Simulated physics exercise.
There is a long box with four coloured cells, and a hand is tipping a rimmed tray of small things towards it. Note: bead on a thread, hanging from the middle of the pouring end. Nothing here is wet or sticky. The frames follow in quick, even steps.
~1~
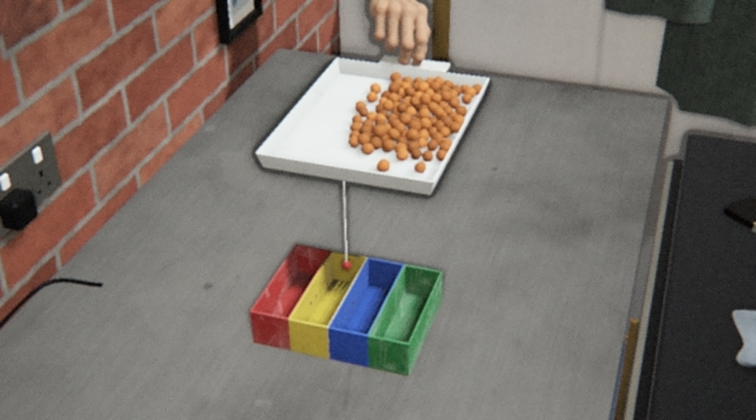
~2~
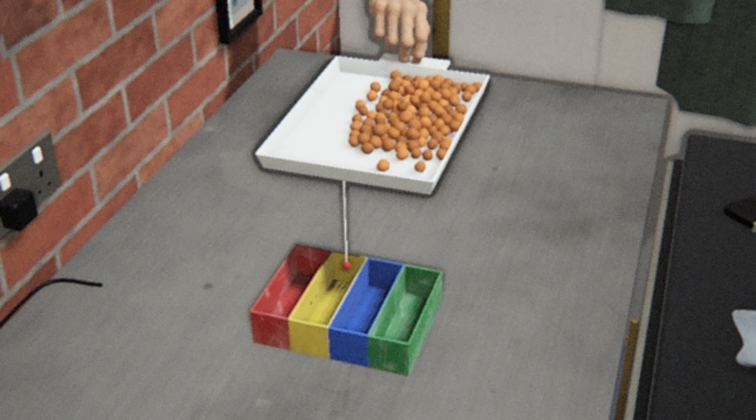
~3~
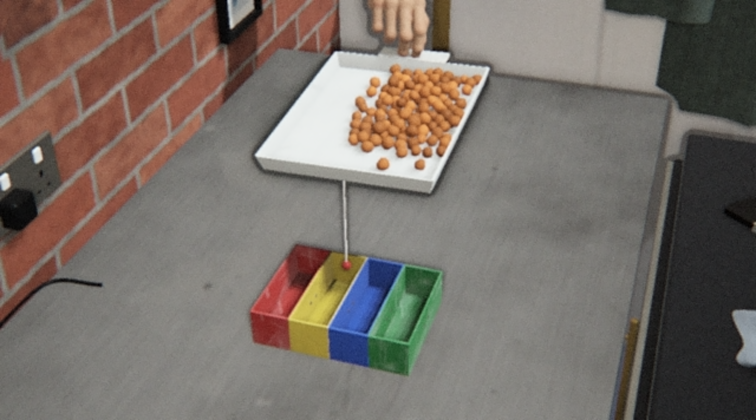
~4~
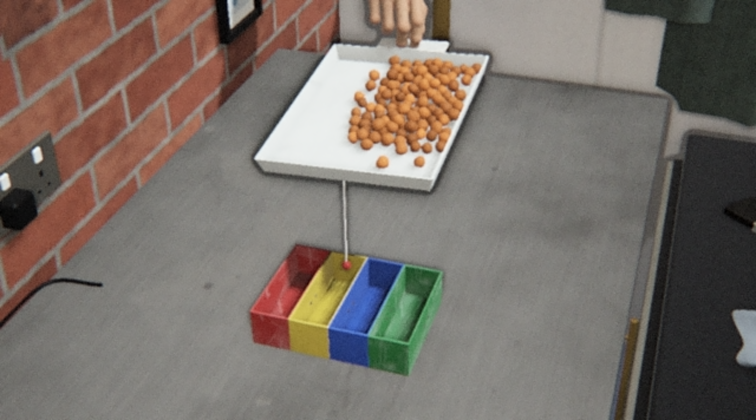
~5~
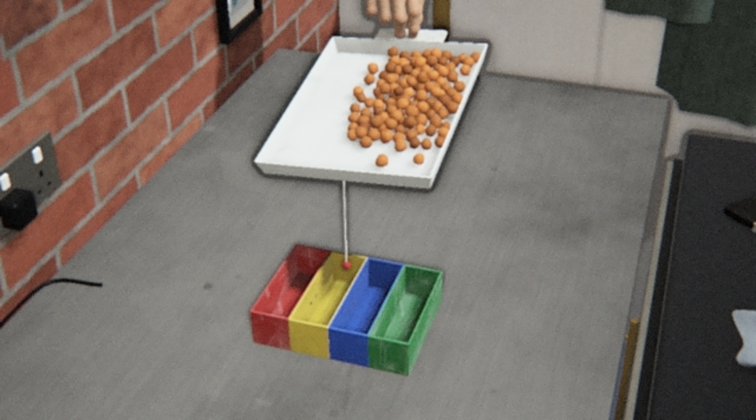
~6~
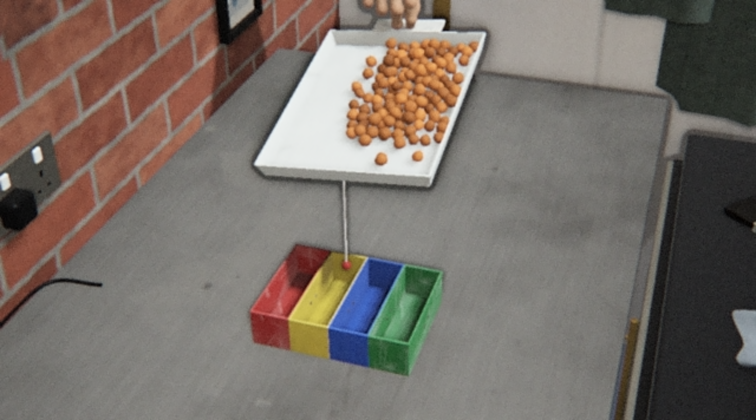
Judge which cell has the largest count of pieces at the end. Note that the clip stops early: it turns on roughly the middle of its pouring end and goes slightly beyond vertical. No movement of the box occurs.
Largest count: Red.
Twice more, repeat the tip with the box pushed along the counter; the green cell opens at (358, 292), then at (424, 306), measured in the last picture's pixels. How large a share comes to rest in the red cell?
You'd get 20 in a hundred first and 30 in a hundred after that.
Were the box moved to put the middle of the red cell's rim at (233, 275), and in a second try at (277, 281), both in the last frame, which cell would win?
Case 1 - the yellow cell; case 2 - the red cell.
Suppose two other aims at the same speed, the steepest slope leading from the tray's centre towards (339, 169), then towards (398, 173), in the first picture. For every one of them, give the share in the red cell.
20 per cent, then 0 per cent.
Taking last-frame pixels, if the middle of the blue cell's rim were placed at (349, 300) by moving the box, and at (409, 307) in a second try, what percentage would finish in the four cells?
First placement near 60 percent, second near 10 percent.
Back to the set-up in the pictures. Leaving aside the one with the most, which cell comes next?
It's that yellow cell that ends up second.
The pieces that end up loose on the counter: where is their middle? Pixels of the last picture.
Roughly pixel (225, 294).
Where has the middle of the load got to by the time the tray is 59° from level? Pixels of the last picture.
Near the pixel (313, 134).
Soon, tray tipped steeply; nearly all on the tray; a small part falling or outside the box.
A while on, tray tipped right over; most on the tray; a small part in the red cell; a small part falling or outside the box.
Towards the end, tray tipped past a quarter turn; about a third in the red cell; a small part in the yellow cell; a stray few in the blue cell; a stray few in the green cell; about half falling or outside the box.
Finally, tray tipped past a quarter turn; about a third in the red cell; a small part in the yellow cell; a stray few in the blue cell; a stray few in the green cell; about half outside the box.
